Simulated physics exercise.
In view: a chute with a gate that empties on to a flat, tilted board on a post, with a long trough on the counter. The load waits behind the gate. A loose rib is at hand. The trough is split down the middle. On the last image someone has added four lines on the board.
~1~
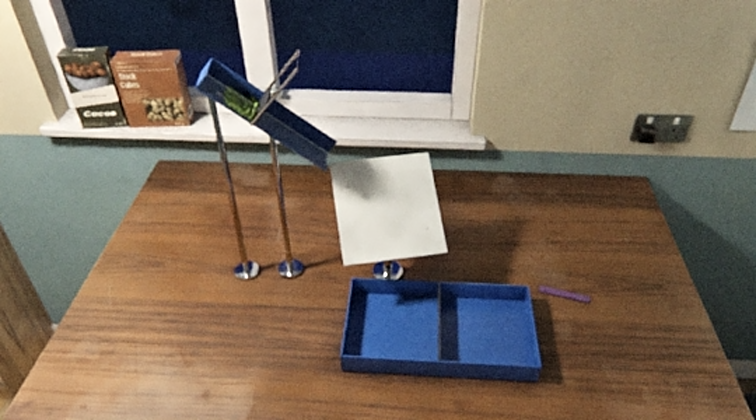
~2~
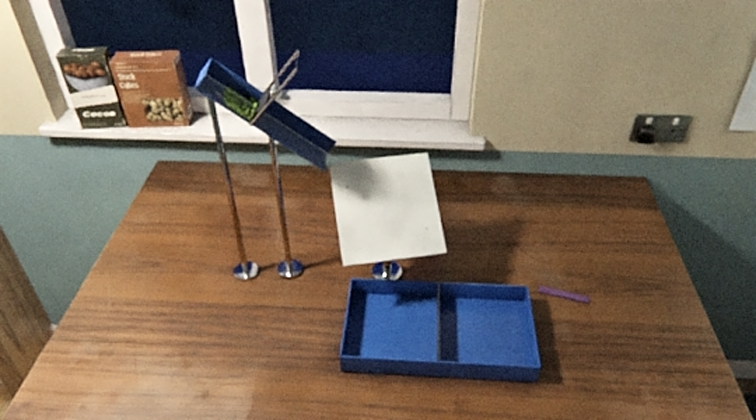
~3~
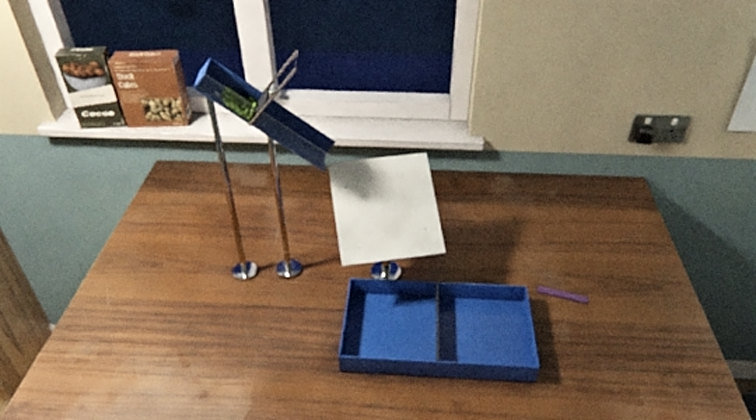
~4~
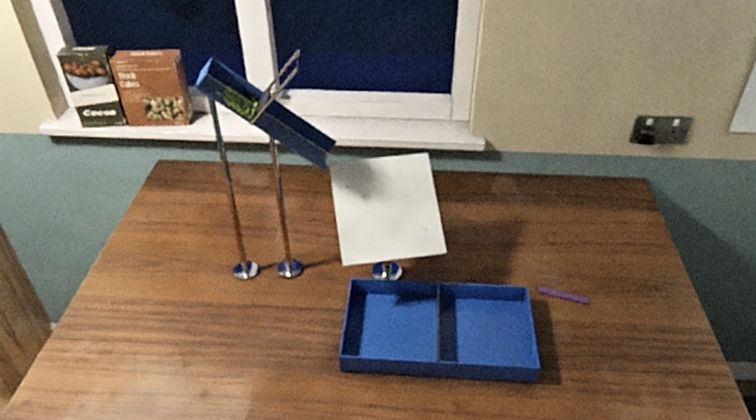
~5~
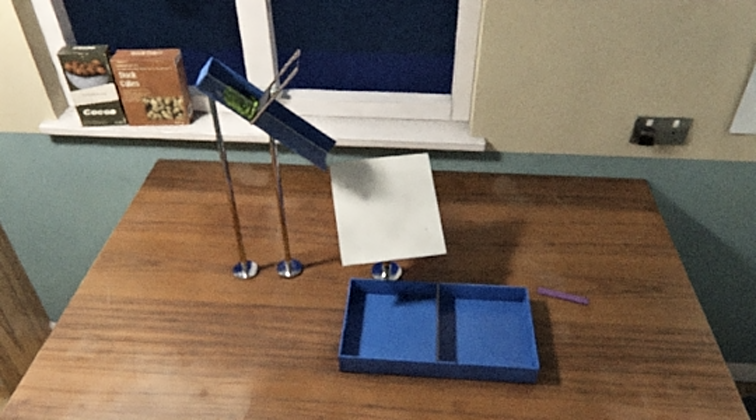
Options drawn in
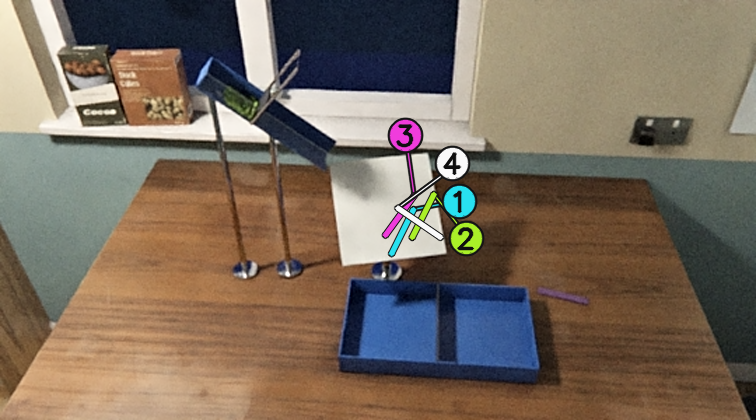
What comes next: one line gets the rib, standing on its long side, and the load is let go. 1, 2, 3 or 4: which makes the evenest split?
Line 4.
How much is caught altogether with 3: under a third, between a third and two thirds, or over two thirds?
Line 3 gives over two thirds.
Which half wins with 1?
Left.
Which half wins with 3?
Left.
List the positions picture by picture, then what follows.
The first frame shows load behind the gate (246, 104), dried peas; lip of the chute (326, 162), sloping fairly steeply.
The second frame shows middle of the board (387, 207), tilted fairly steeply; middle of its low edge (396, 259); of its high edge (379, 158).
The third frame shows front corners of the trough (339, 356) and (539, 367); front end of its middle wall (438, 361); gate still shut (266, 98).
The fourth frame shows middle of the load (246, 104); lip (326, 162).
The fifth frame shows middle of the load (246, 104); lip (326, 162).
On the marked copy, line 1 from (413, 209) to (391, 253); line 2 from (433, 194) to (412, 237); line 3 from (414, 195) to (385, 235); line 4 from (397, 208) to (440, 237).
Choosing 1, of what is caught, the larger part in the left half, about a tenth in the right.
Choosing 2, of what is caught, the larger part in the left half, roughly a quarter in the right.
Choosing 3, of what is caught, the larger part in the left half, about a tenth in the right.
Choosing 4, of what is caught, roughly a third in the left half, roughly two thirds in the right.
